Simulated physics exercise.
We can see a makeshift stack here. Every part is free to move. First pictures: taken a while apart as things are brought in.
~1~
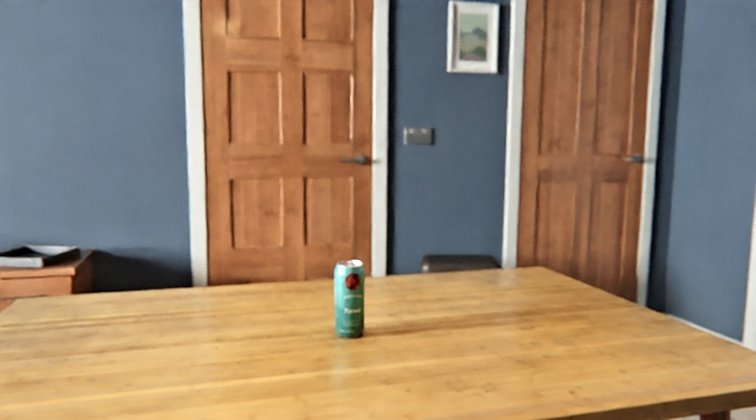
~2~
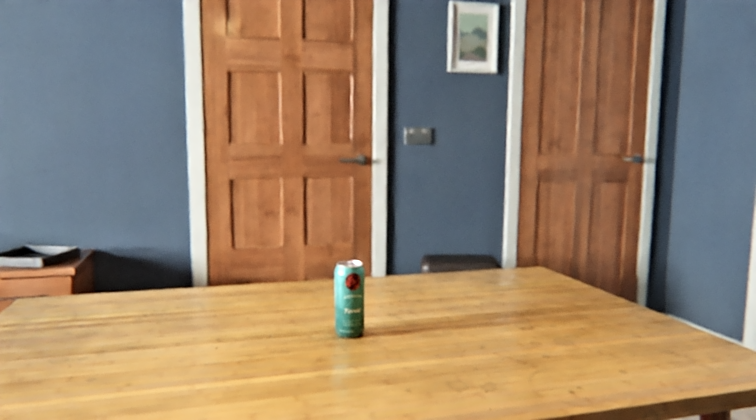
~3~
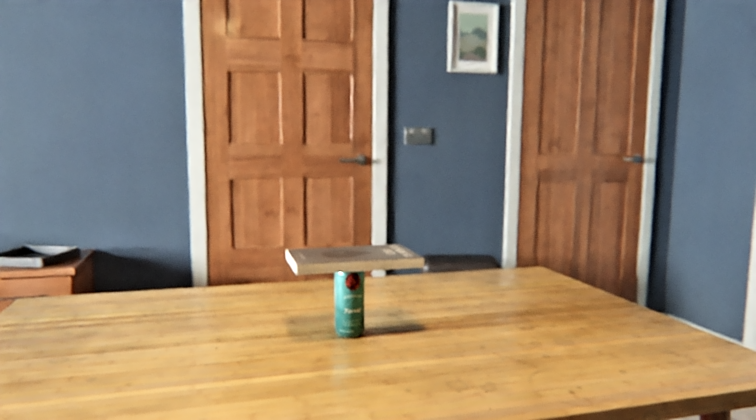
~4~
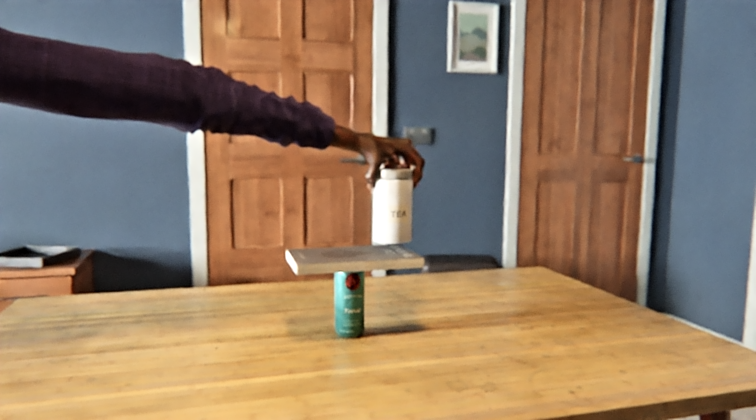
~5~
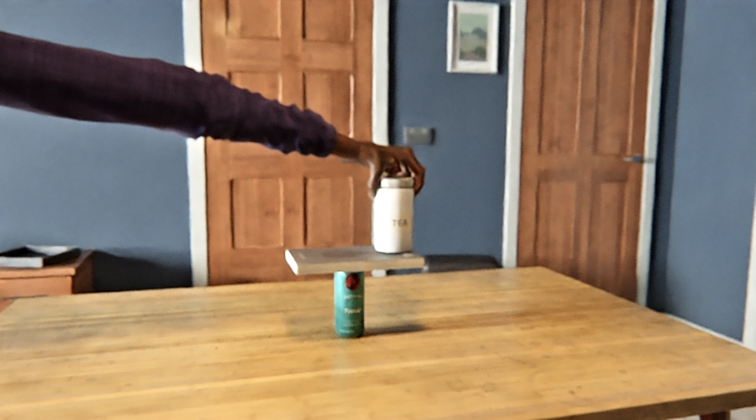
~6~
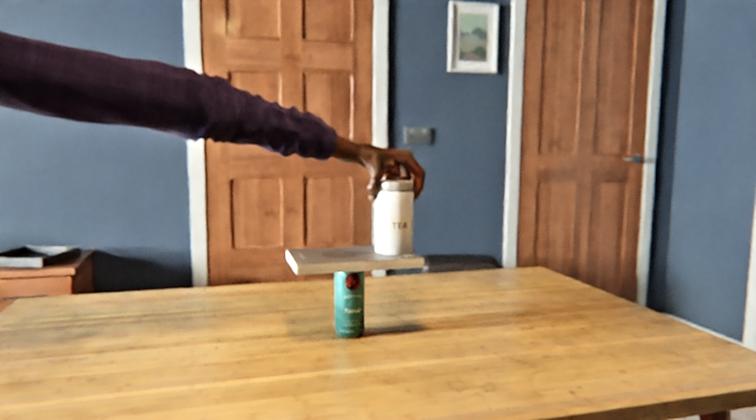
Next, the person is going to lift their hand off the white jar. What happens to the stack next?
Honestly, the whole thing doesn't stay intact in the end.
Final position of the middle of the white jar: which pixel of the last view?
It ends near (447, 309).
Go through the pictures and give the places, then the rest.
In the first frame, the last thing is not in view yet; turquoise can (350, 300).
In the second frame, the last thing is not in view yet; turquoise can (350, 300).
In the third frame, the last thing is not in view yet; turquoise can (350, 300).
In the fourth frame, coming down; white jar (393, 205); turquoise can (350, 300).
In the fifth frame, in place under the hand; white jar (394, 214); turquoise can (350, 300).
In the sixth frame, in place under the hand; white jar (394, 216); turquoise can (350, 300).
Then, 0.40 s later than the last frame, white jar now fallen; grey book tilted by 63°.
Then, 0.70 s later than the last frame, grey book now fallen; turquoise can tilted by 15°.
When it is over, fallen, turquoise can, white jar and grey book. End places, in pixels of the last picture, white jar near (447, 309). The stack loses its balance.
